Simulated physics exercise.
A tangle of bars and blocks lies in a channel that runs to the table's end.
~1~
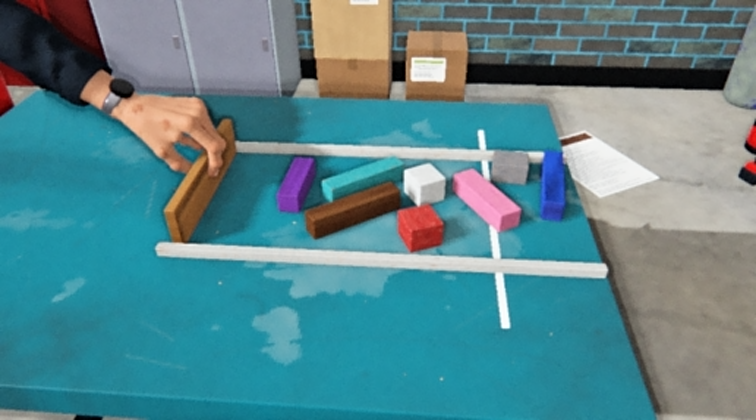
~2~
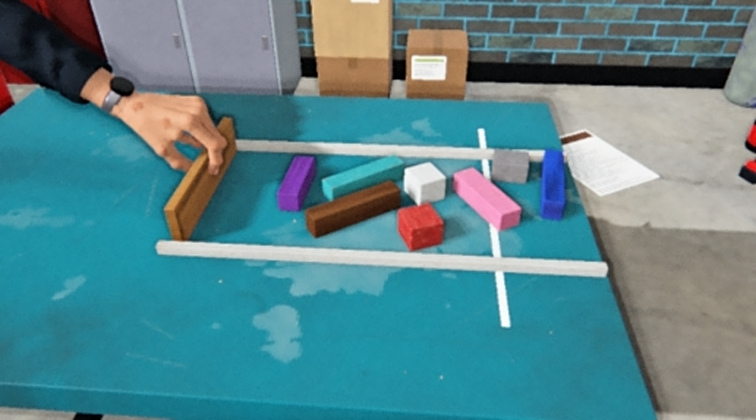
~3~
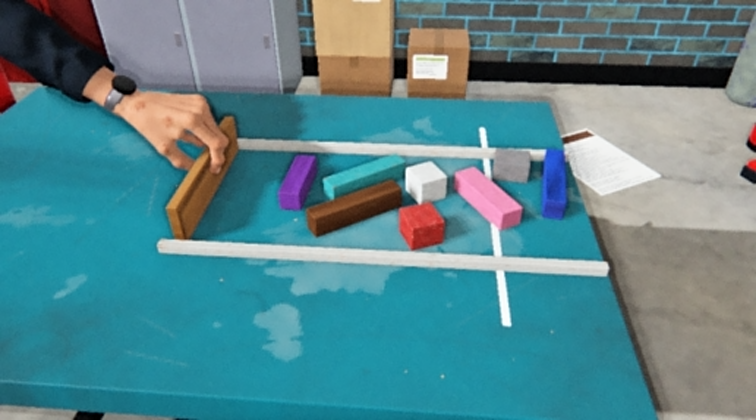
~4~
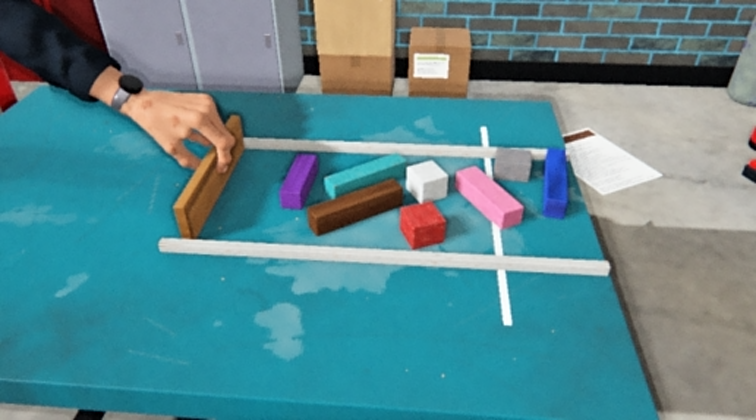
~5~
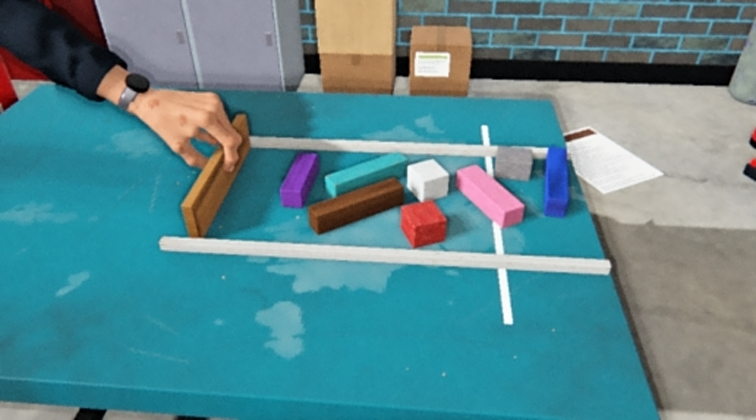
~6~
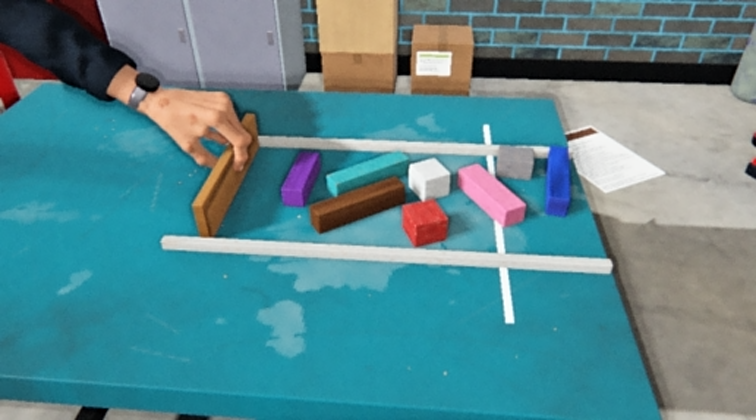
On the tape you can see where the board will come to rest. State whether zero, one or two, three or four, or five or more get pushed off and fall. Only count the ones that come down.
The count that comes down will most likely be a single one or two.
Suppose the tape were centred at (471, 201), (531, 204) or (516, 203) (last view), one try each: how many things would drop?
In that order 0, 3 and 2.
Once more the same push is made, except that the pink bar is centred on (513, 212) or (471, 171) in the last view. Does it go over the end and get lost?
Taking the places in order, the piece stays up and stays up.
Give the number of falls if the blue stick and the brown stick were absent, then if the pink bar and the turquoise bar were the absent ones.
Count of fallen: 0 / 0.
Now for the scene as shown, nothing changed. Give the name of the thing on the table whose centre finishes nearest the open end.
Pink bar.
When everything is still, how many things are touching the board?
It adds up to 2.
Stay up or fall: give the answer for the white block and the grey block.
The white block keeps its spot and the grey block keeps its spot.
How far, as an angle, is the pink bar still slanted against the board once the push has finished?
Angle: Roughly 0 degrees.
Early on, none off yet; blue stick at rest near (558, 179); grey block at rest near (515, 163); pink bar at rest near (490, 194).
A while later, none off yet; blue stick at rest near (558, 179); grey block at rest near (515, 163); pink bar moving near (498, 193).
Further along, none off yet; blue stick moving near (565, 180); grey block at rest near (515, 162); pink bar travelled about its own width near (544, 197).
Finally, the number that fall off is one or two; lost, blue stick.
